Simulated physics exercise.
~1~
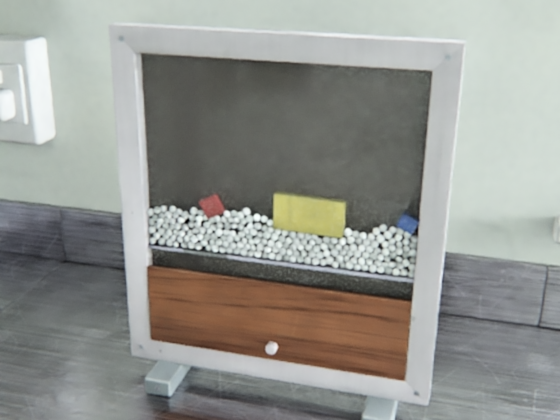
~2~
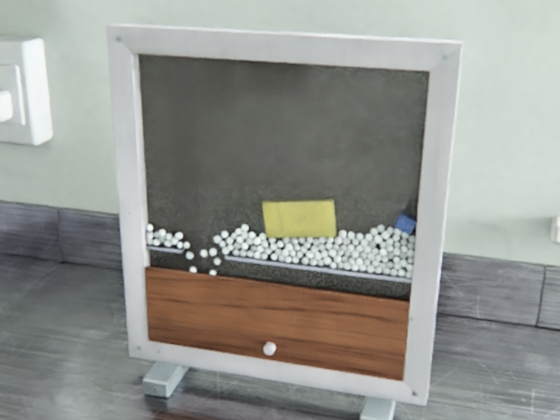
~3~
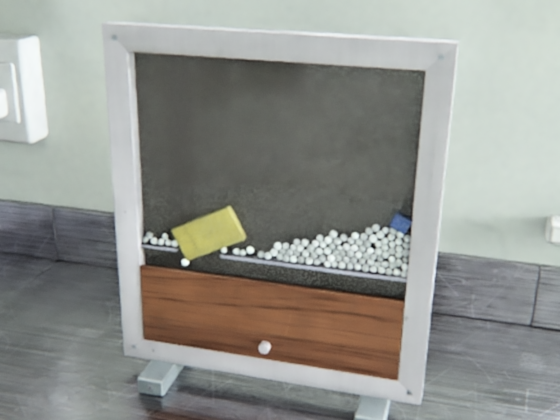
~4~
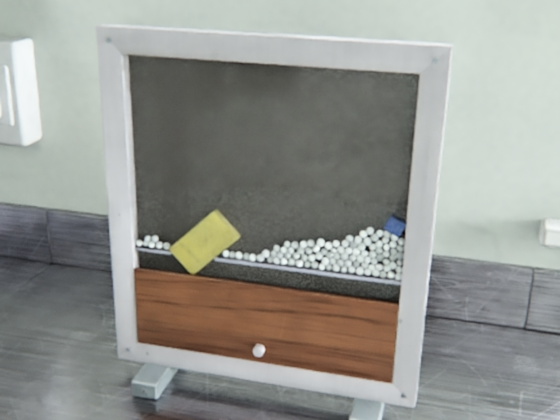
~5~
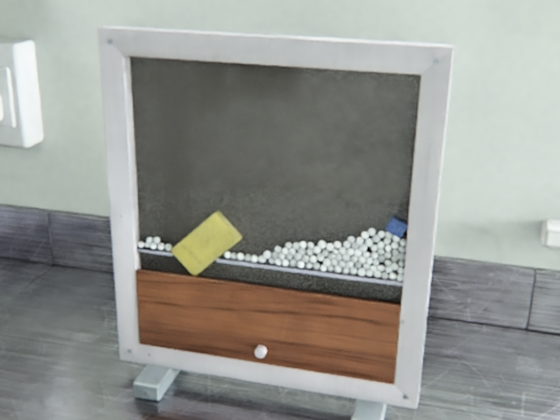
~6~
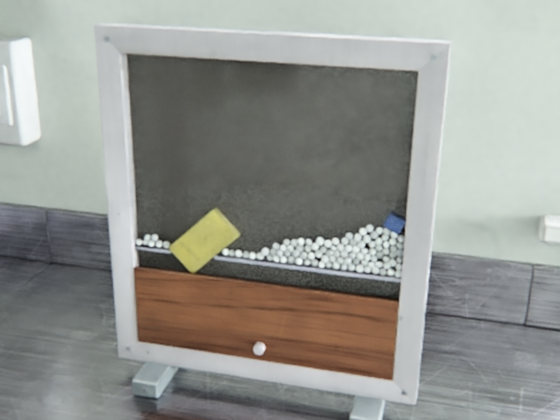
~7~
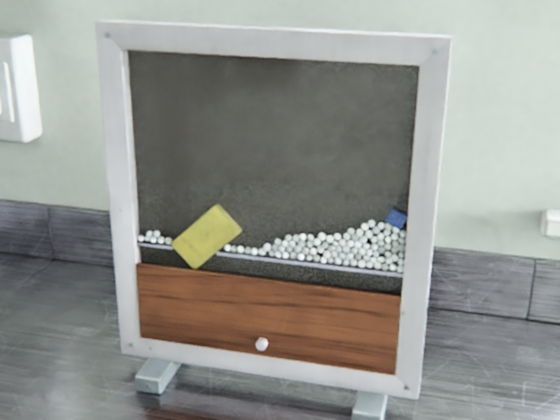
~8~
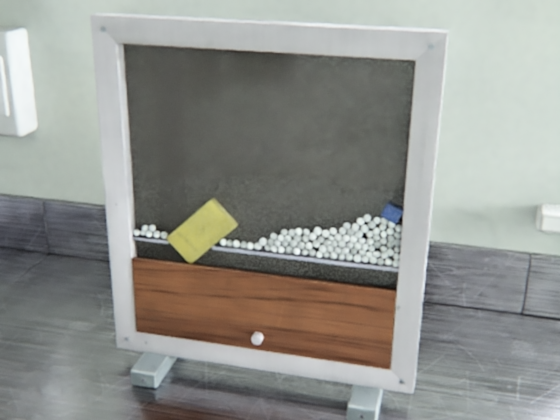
White beads draining through a gap in a glass-fronted case, the red block vanishing, the yellow block sliding left and settling tilted.
